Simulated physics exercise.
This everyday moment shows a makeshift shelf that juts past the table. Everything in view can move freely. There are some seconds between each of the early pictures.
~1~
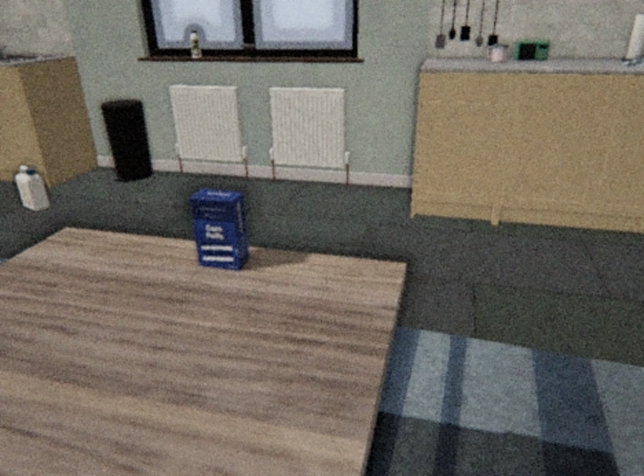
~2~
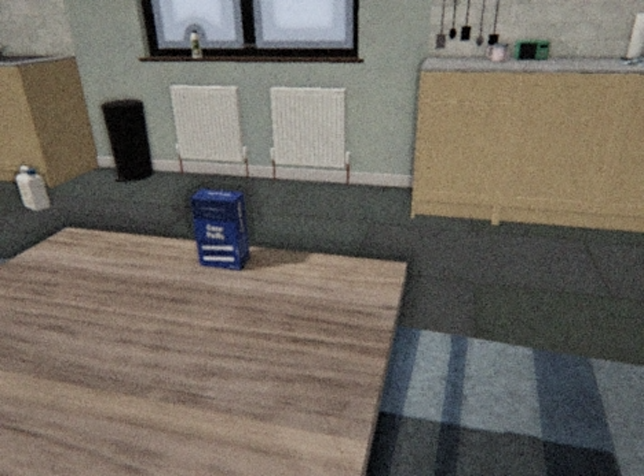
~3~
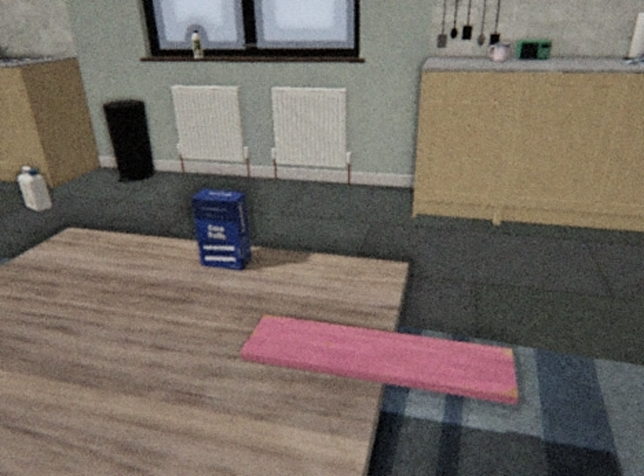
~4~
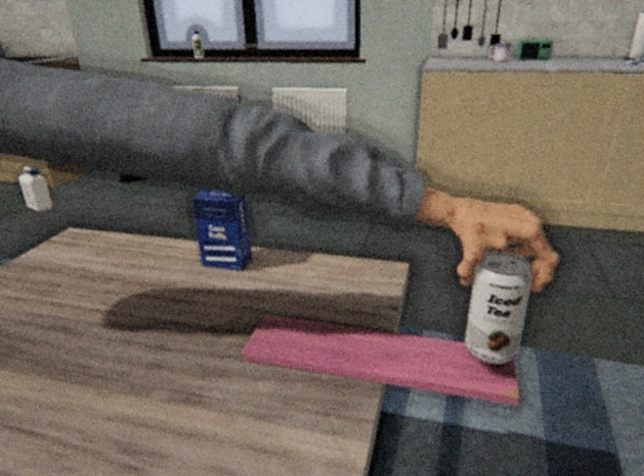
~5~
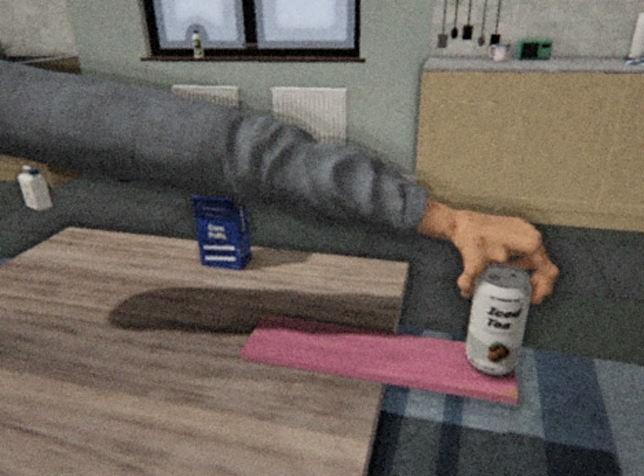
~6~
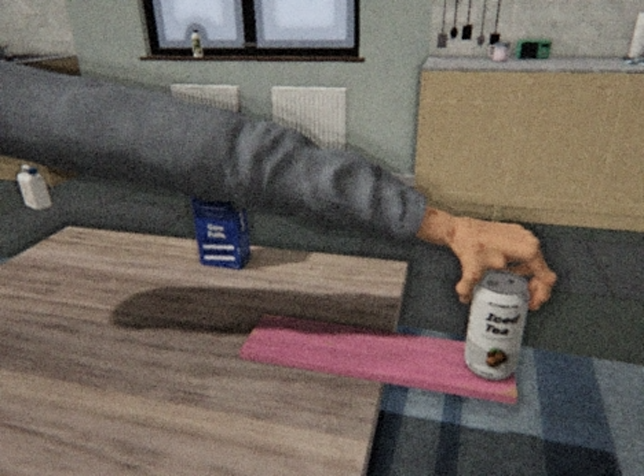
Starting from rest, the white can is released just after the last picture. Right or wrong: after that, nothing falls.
Wrong.
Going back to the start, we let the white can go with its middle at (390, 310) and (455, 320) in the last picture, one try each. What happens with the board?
First case: It stays put; second case: It topples.
Then, 0.40 s on from there, white can now down on the floor or falling; pink board turned 64° from how it was put.
Then, 0.60 s on from there, pink board now down on the floor or falling.
Then, 0.70 s on from there, things are still on the move.
Then, 0.90 s on from there, as before.
In the end, down on the floor or falling, pink board and white can; blue carton unmoved. The board tips off the edge.
